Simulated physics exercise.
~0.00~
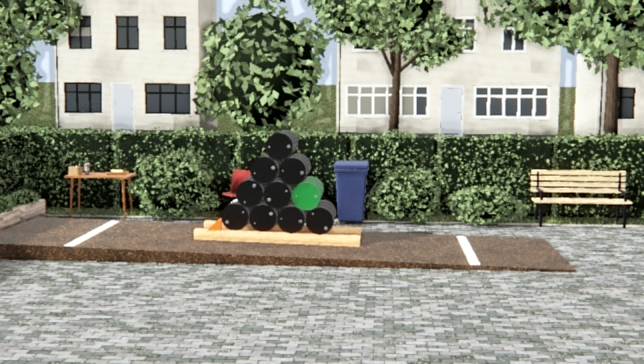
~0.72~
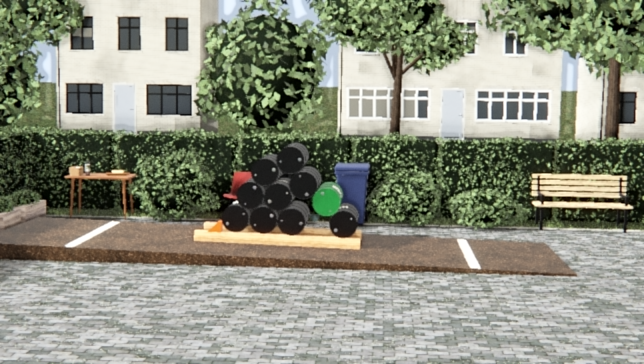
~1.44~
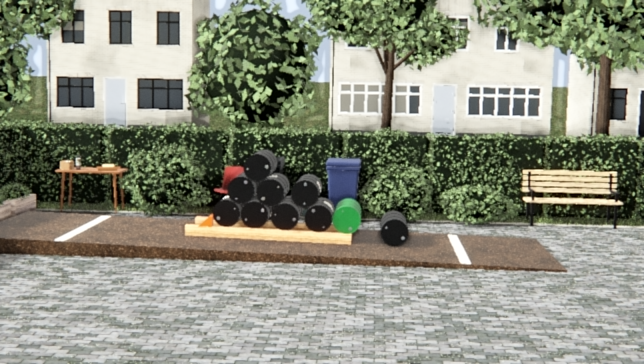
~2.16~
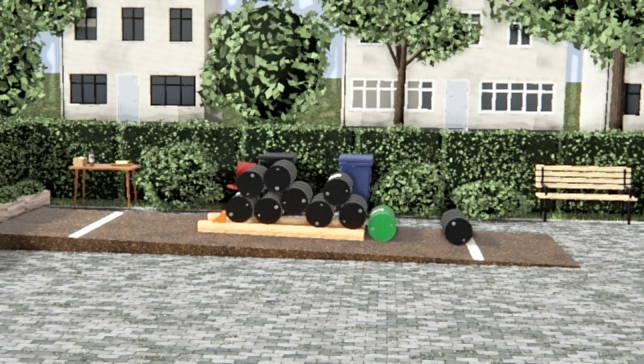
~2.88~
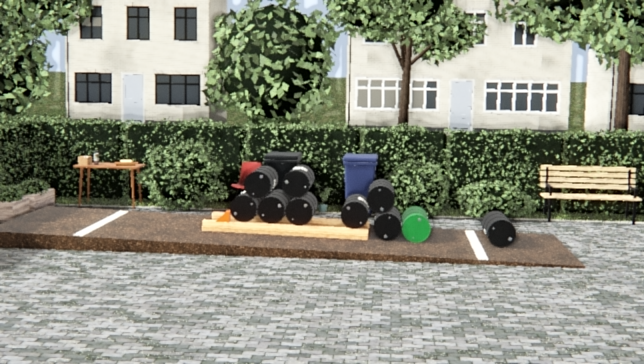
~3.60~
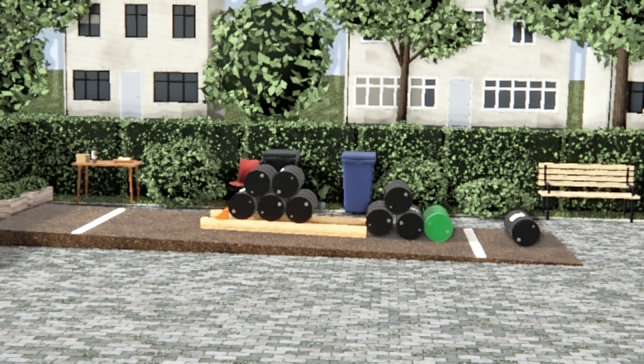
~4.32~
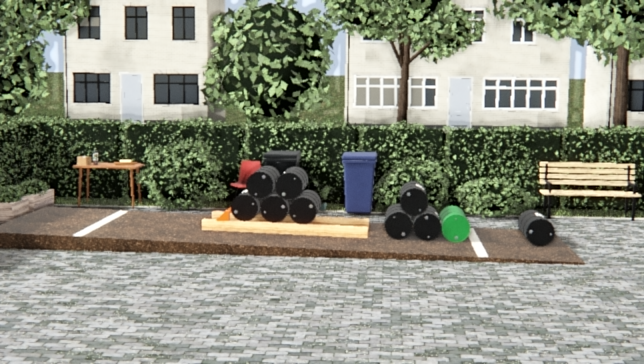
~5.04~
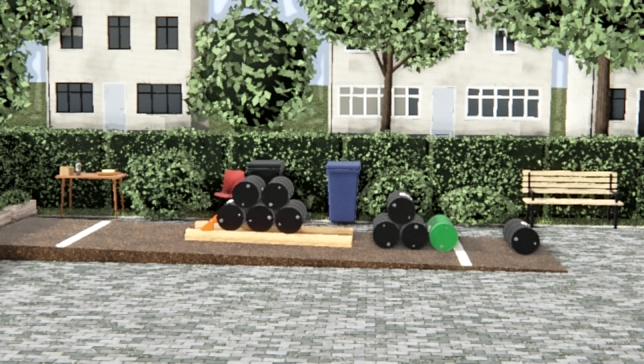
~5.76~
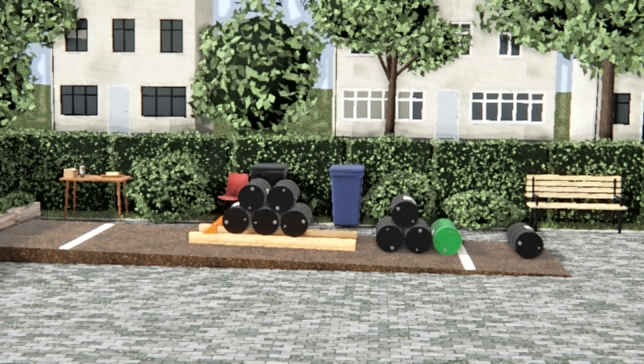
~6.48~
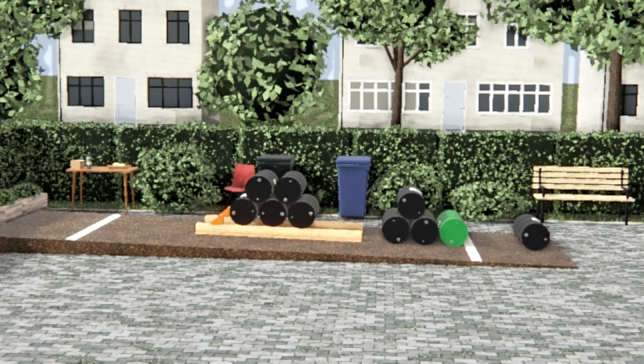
The video shows a pyramid of black drums and one green drum on wooden beams collapsing to the right, several rolling off. One black drum rolls beyond the right white line, while the green one stops just short of it beside a small cluster of black drums.
